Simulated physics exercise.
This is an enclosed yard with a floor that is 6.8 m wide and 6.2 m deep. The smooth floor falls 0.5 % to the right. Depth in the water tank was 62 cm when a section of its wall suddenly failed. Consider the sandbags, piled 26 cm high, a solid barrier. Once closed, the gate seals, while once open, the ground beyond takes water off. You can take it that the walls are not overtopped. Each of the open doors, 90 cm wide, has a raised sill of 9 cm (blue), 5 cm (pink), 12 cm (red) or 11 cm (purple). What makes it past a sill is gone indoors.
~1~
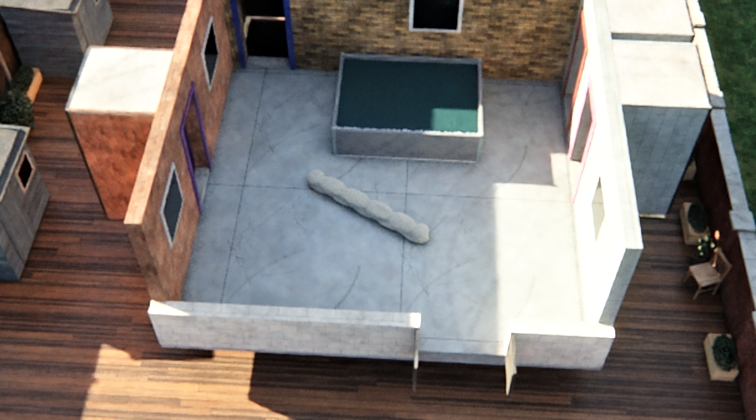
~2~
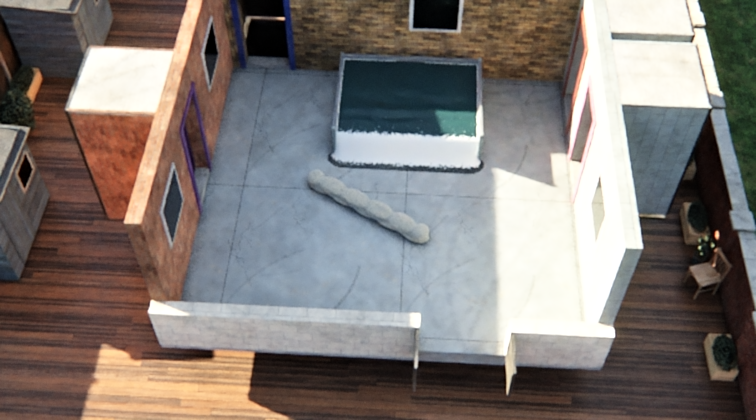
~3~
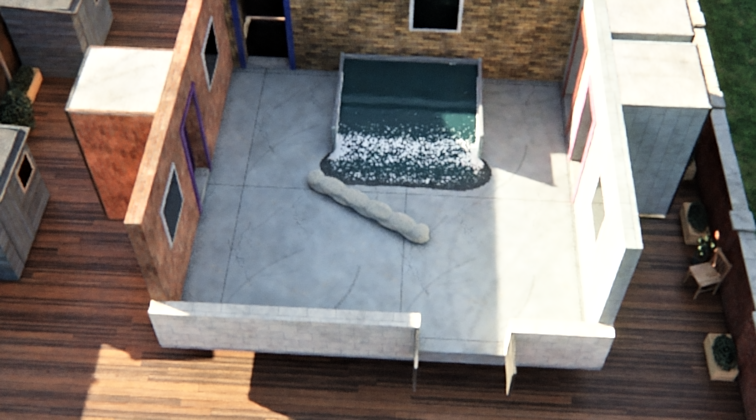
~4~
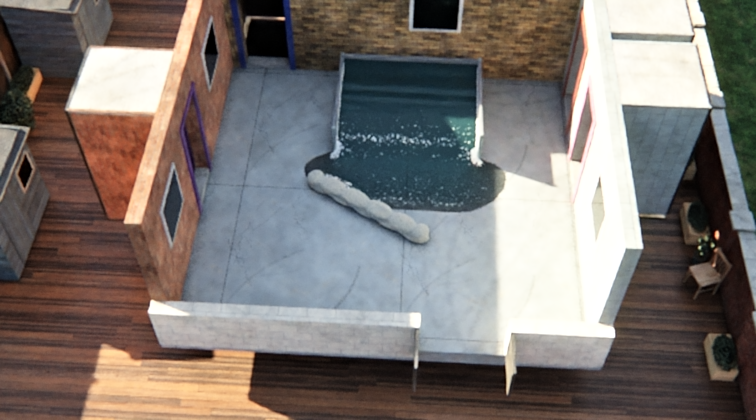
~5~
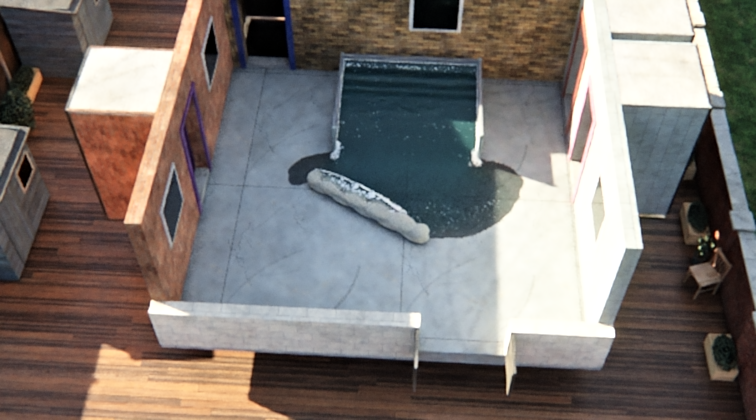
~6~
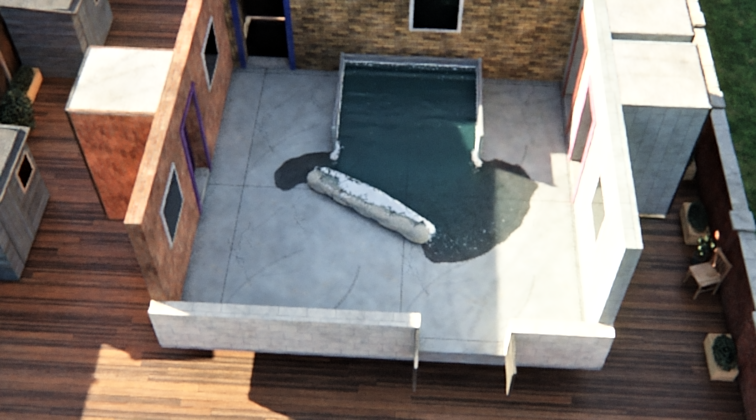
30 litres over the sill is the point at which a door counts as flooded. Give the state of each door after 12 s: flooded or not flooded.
At the end, at the blue door the amount will stay short of the limit. At the pink door the amount will climb above the limit. At the red door the amount will stay short of the limit. At the purple door the amount will stay short of the limit.
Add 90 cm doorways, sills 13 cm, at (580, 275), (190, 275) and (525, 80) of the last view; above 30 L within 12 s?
In that order: Past it, below, below.
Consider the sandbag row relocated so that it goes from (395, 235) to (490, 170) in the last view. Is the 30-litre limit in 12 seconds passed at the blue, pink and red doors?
Note - blue: Limit exceeded; pink: Limit held; red: Limit held.
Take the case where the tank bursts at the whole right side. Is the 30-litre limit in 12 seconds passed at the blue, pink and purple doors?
For blue, too little; for pink, too much; for purple, too little.
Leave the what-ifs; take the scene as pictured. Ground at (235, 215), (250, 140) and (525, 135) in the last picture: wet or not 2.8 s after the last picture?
First spot submerged, second submerged, third not yet wet.
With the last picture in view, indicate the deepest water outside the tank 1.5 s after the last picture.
Spot: Approx. (583, 337).
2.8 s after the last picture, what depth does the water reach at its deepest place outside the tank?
Max around 30 cm.
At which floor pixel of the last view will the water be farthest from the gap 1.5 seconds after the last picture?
Somewhere around (584, 346).
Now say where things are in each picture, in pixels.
The water tank at (409, 96) is whole and still, 62 cm deep, in the first frame.
The front is at (332, 155), 1.4 m from the gap at (406, 149); 0.5 m2 of floor is under water; 62 cm left at the back of the water tank, in the second frame.
Water pours out at (406, 150) and has run 1.6 m, to (324, 165); typically 11 cm deep outside, 62 cm at the water tank's back, in the third frame.
The front is at (497, 188), 1.8 m from the gap at (406, 151); 3.4 m2 of floor is under water; 61 cm left at the back of the water tank, in the fourth frame.
Water pours out at (406, 151) and has run 2.2 m, to (498, 216); typically 10 cm deep outside, 55 cm at the water tank's back, in the fifth frame.
The front is at (479, 250), 2.5 m from the gap at (406, 151); 5.8 m2 of floor is under water; 52 cm left at the back of the water tank, in the sixth frame.
Then, 0.7 s after the last picture water covers 40 % of the floor and is deepest (44 cm) near (391, 213); blue door not reached, pink door not reached, red door not reached, purple door not reached.
Then, 1.5 s after the last picture water covers 60 % of the floor and is deepest (54 cm) near (583, 337); blue door not reached, pink door 2 cm at the sill, 0 L in, red door not reached, purple door 5 cm at the sill, 0 L in.
Then, 2.8 s after the last picture water covers 60 % of the floor and is deepest (30 cm) near (554, 254); blue door 6 cm at the sill, 0 L in, pink door 8 cm at the sill, 0 L in, red door not reached, purple door 6 cm at the sill, 0 L in.
Then, 6.3 s after the last picture water covers 95 % of the floor and is deepest (13 cm) near (176, 324); blue door 5 cm at the sill, 4 L in, pink door 9 cm at the sill, 66 L in, red door 4 cm at the sill, 0 L in, purple door 2 cm at the sill, 0 L in.
Then, 11.3 s after the last picture water covers 95 % of the floor and is deepest (10 cm) near (254, 99); blue door 9 cm at the sill, 6 L in, pink door 8 cm at the sill, 91 L in, red door 9 cm at the sill, 0 L in, purple door 5 cm at the sill, 0 L in.
